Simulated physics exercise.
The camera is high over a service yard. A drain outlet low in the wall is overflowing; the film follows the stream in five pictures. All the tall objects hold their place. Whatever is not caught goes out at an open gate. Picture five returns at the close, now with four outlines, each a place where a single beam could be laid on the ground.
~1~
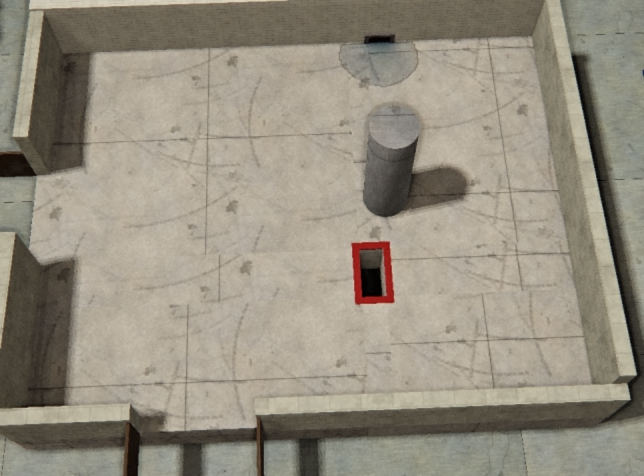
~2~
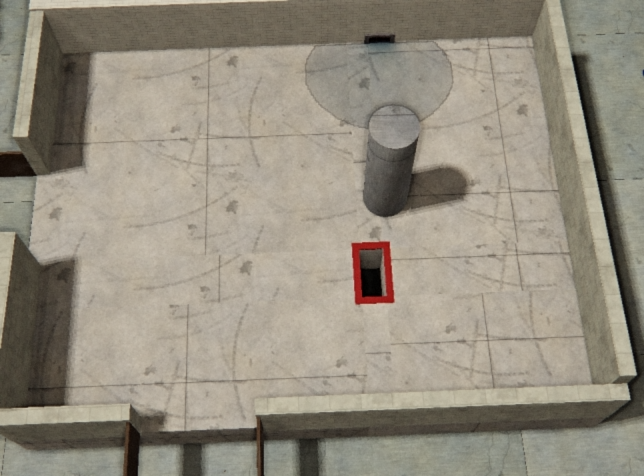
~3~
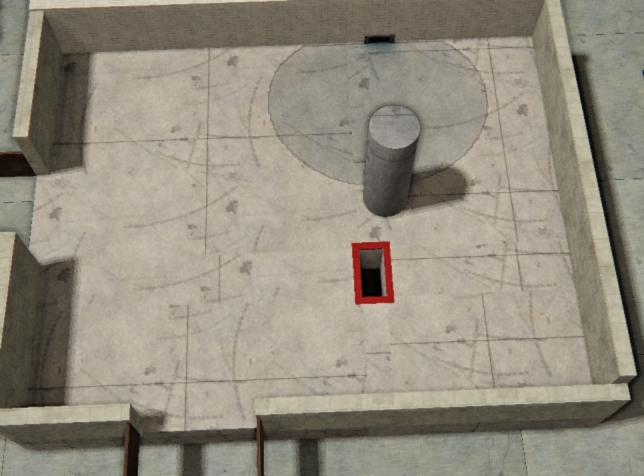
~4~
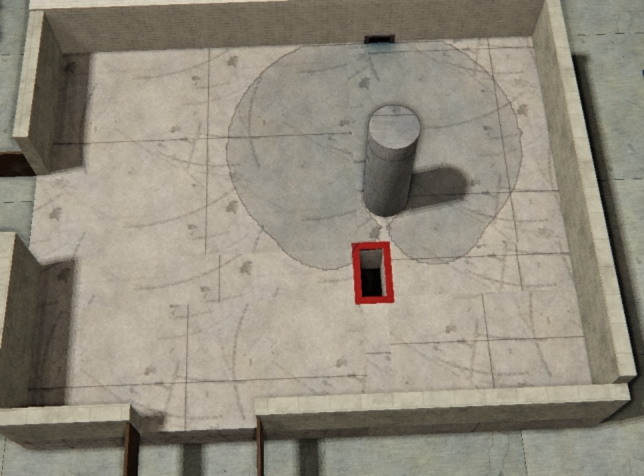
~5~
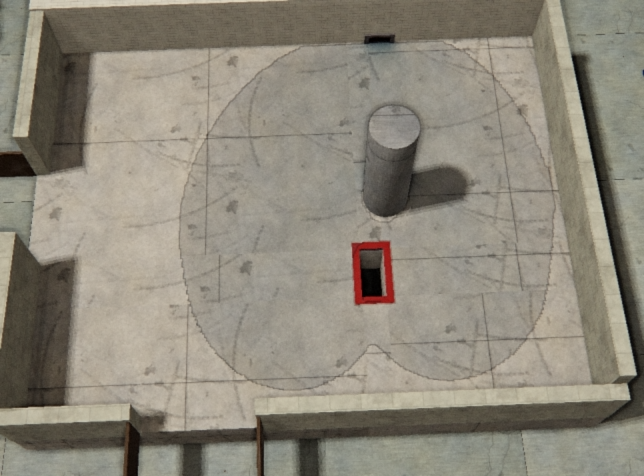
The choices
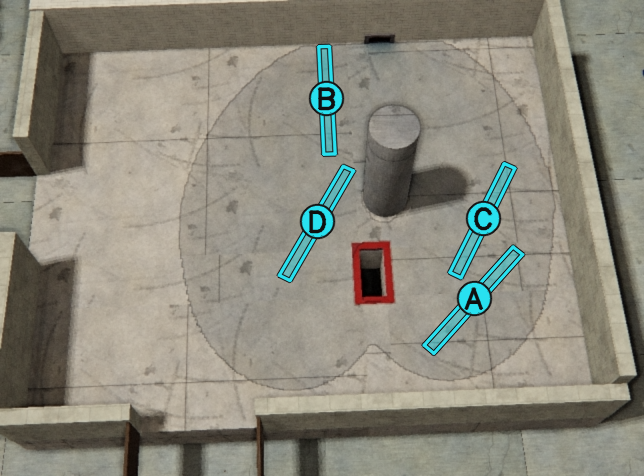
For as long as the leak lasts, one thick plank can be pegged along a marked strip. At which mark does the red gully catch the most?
The best position is C.
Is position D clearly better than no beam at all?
No, hardly at all.
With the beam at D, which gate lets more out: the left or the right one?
More leaves on the right.
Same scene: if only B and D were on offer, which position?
The answer is B.
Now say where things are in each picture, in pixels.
The first picture shows outfall at (379, 38); red gully at (373, 272); open gate at (200, 415); open gate at (46, 219); front seen at (408, 72), 2 % of the ground wet; red gully still dry.
The second picture shows front seen at (328, 106), 7 % of the ground wet; red gully still dry.
The third picture shows front seen at (332, 174), 15 % of the ground wet; red gully still dry.
The fourth picture shows front seen at (325, 260), 28 % of the ground wet; red gully still dry.
The fifth picture shows front seen at (234, 363), 48 % of the ground wet; red gully taking water.
On the marked copy, A from (429, 349) to (517, 250); B from (329, 154) to (324, 46); C from (455, 275) to (509, 165); D from (284, 277) to (348, 168).
If A is chosen, about 11 % of the stream goes into the red gully, about 78 % out by the gates.
If B is chosen, about 13 % of the stream goes into the red gully, about 76 % out by the gates.
If C is chosen, about 18 % of the stream goes into the red gully, about 71 % out by the gates.
If D is chosen, about 9 % of the stream goes into the red gully, about 83 % out by the gates.
